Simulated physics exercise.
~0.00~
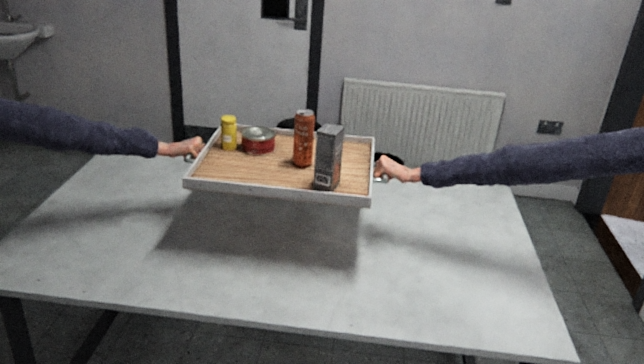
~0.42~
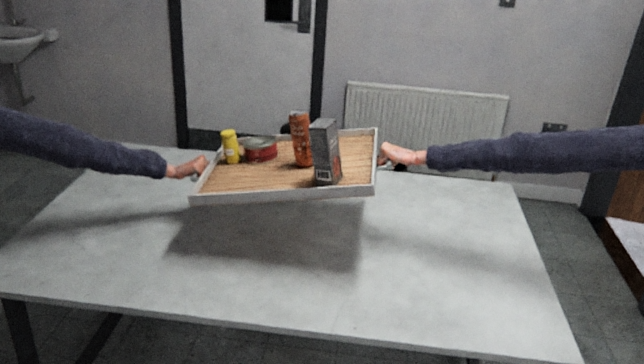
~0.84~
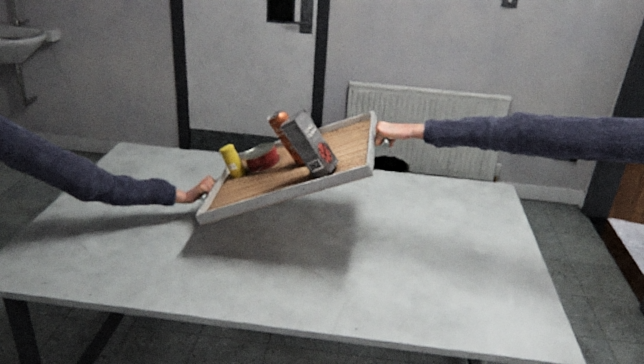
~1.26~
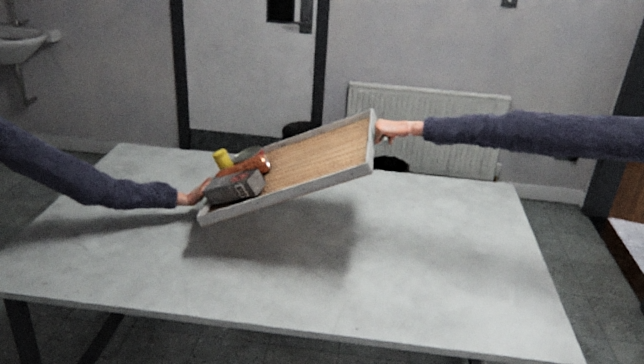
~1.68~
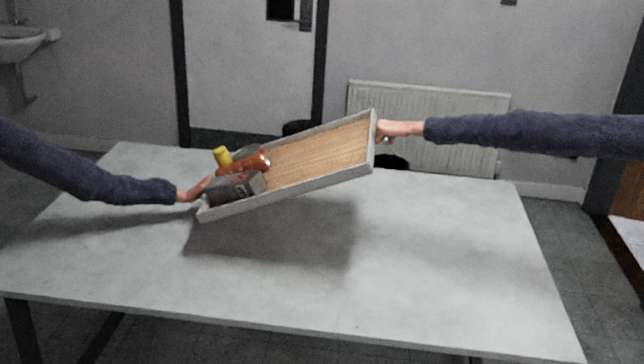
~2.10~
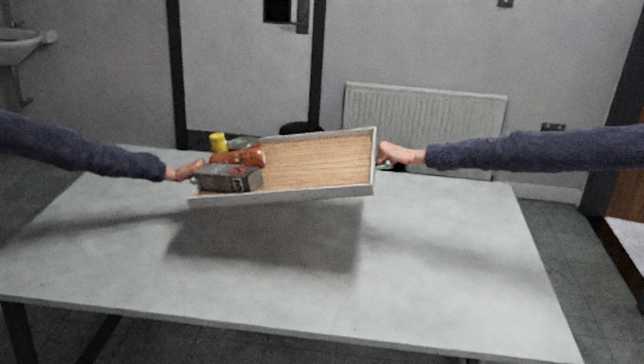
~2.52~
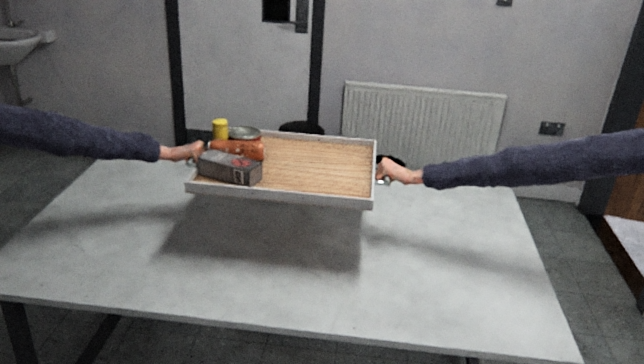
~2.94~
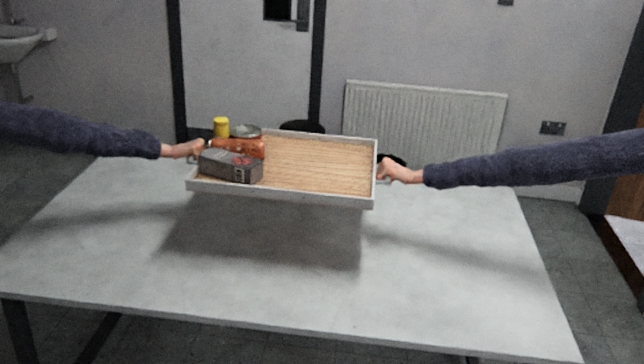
Two hands tilting a tray left and levelling it, grey carton and orange can toppling and sliding left, ending on their sides.
